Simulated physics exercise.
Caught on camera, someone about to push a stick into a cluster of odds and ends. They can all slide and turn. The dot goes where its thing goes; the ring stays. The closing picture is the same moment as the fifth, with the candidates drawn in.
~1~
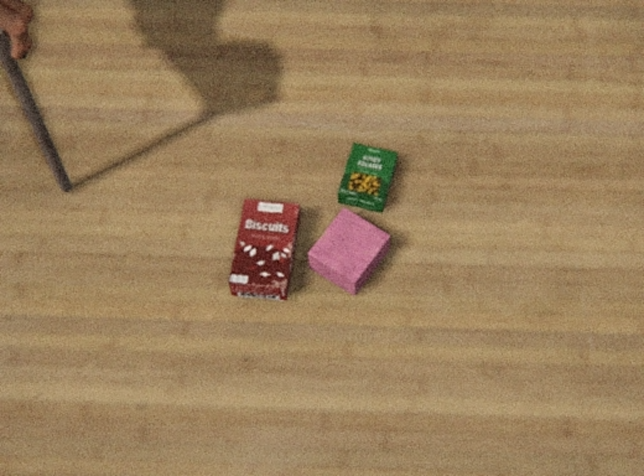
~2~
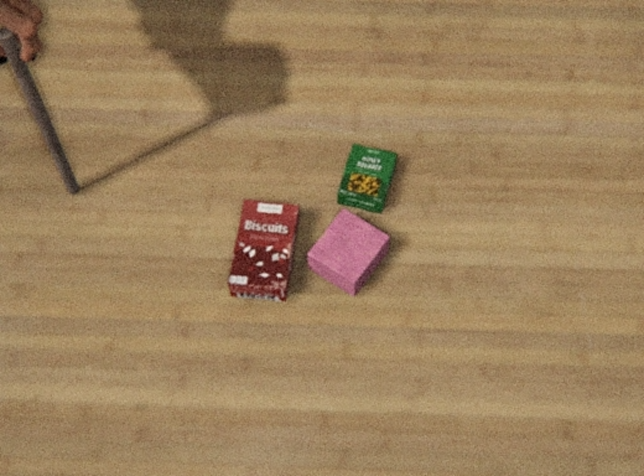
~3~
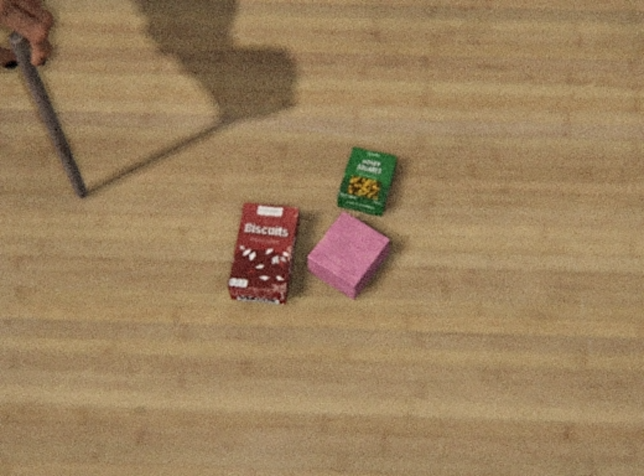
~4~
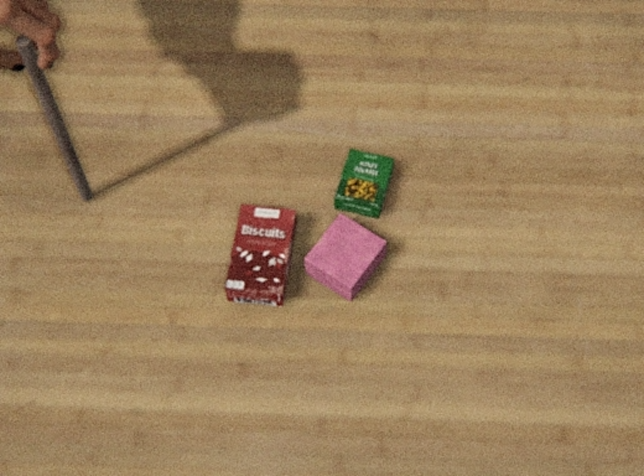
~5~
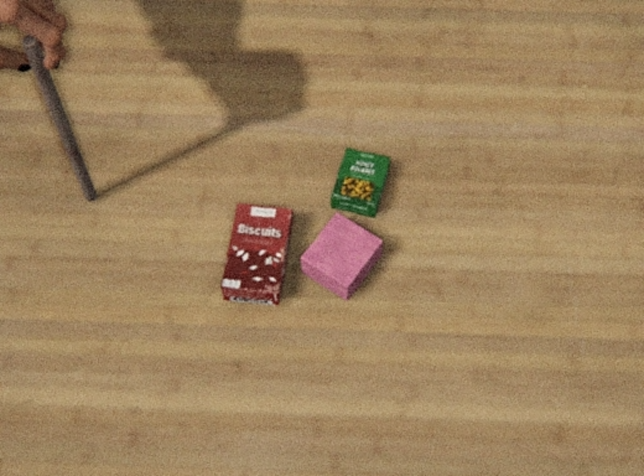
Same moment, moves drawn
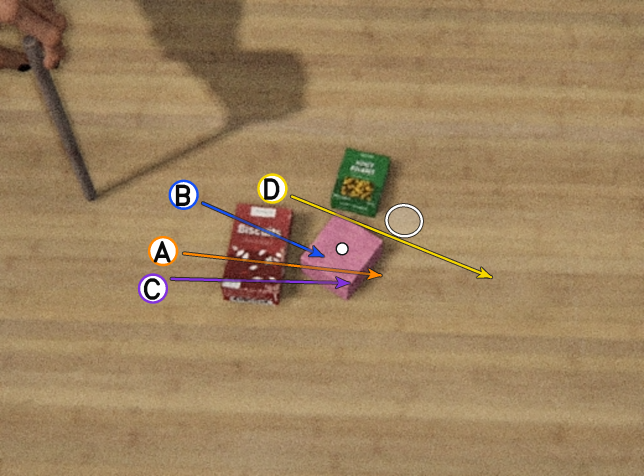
A hand edges a stick right as two packets and a pink block shift slightly left.
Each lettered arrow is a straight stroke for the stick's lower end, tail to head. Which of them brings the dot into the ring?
Only C gets it there.
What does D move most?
The green packet goes farthest.
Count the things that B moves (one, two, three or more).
In all, two.
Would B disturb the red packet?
Yes.
On the marked copy, A from (184, 253) to (381, 275); B from (203, 203) to (323, 256); C from (172, 279) to (349, 283); D from (292, 196) to (491, 277); the ring at (404, 221); the white dot at (342, 249).
Taking C. A third of the way, foot of the stick (235, 281); pink block (342, 257); red packet (268, 255).
Two thirds of the way, foot of the stick (300, 283); pink block (391, 234); red packet (307, 241).
When it is over, foot of the stick (349, 284); pink block (403, 230); red packet (315, 233); the dot on the pink block is in the ring.
As for the rest, A leaves the dotted thing at (476, 262); B leaves the dotted thing at (375, 286); D leaves the dotted thing at (342, 257).
